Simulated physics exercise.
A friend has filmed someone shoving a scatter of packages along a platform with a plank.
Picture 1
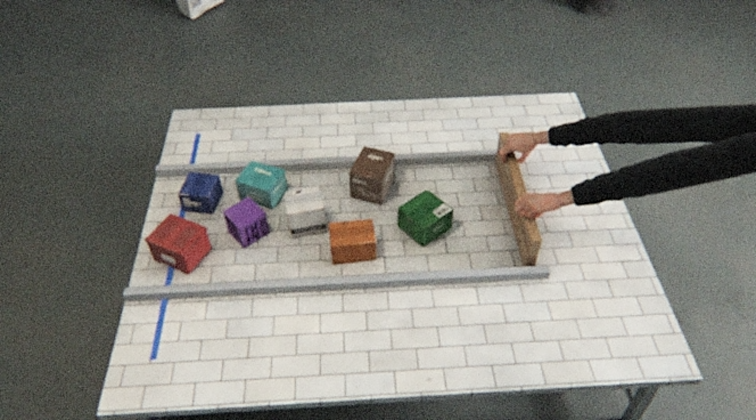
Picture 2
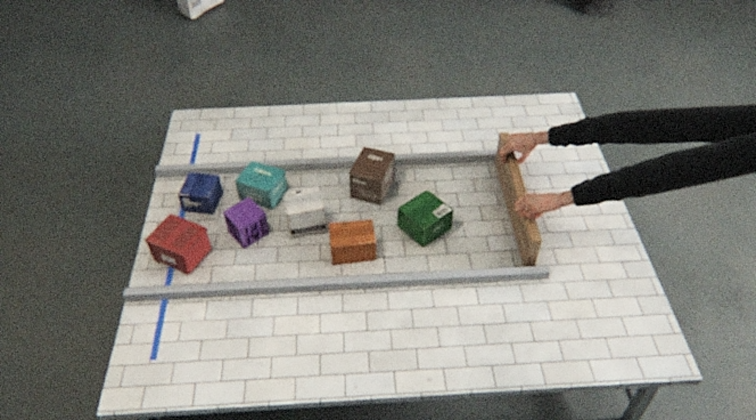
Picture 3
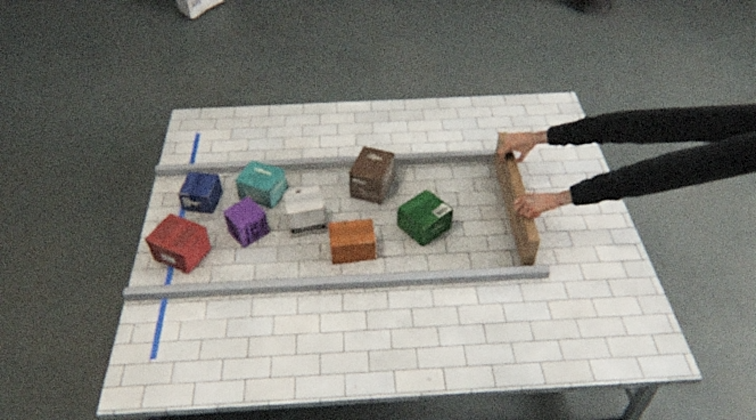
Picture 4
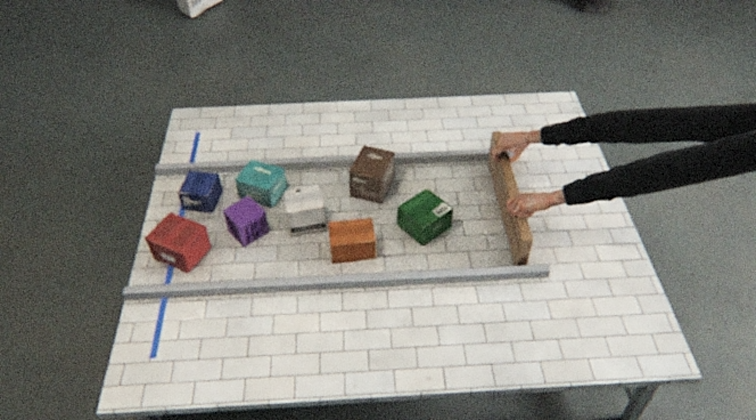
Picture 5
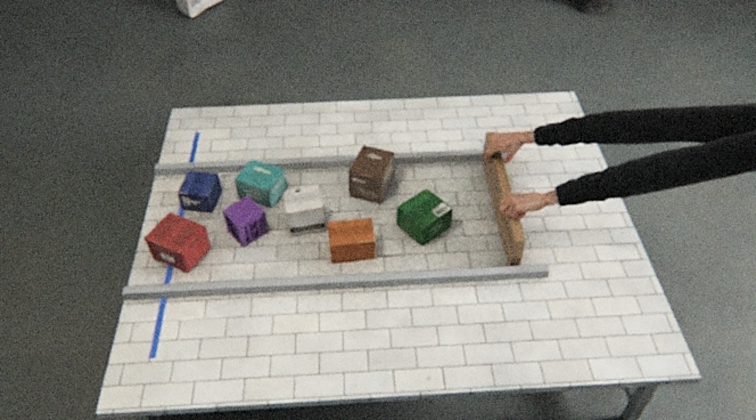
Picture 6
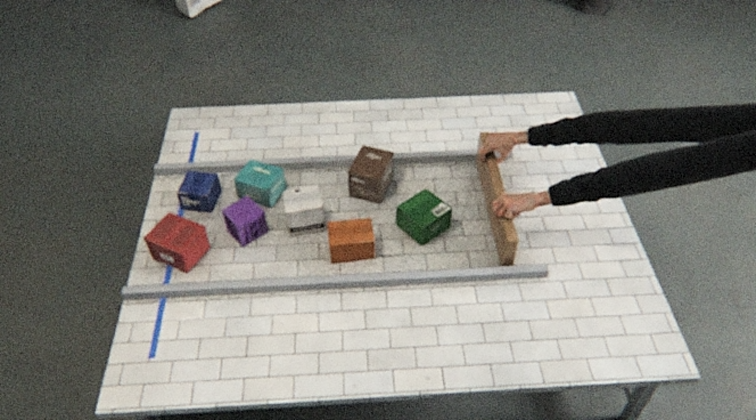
Two hands gripped a wooden plank at the right end of a tiled table and slid it slightly left between two rails, while the eight colored boxes ahead of it stayed where they were.
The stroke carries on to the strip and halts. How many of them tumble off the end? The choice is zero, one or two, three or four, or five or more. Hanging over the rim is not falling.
Outcome: The number that fall off is five or more.
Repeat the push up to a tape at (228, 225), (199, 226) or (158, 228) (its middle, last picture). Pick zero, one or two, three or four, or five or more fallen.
The falls would be one or two; three to four; five or over.
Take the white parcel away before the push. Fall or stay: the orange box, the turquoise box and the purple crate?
The orange box stays on; the turquoise box tumbles off; the purple crate drops off.
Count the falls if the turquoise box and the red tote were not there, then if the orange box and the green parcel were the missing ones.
Fallen: 3, and 3 in the other try.
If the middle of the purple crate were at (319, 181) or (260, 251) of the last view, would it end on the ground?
In that order, it tumbles off; drops off.
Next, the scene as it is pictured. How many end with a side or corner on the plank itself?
It touches 3.
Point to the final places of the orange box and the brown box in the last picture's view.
First (149, 264), then (163, 185).
A little later, none off yet; red tote at rest near (178, 243); blue parcel at rest near (200, 192); purple crate at rest near (245, 221).
Next, none off yet; red tote moving near (175, 245); blue parcel shifted a little near (195, 192); purple crate shifted well along near (193, 216).
When it is over, the number that fall off is five or more; down, white parcel, turquoise box, purple crate, blue parcel and red tote.
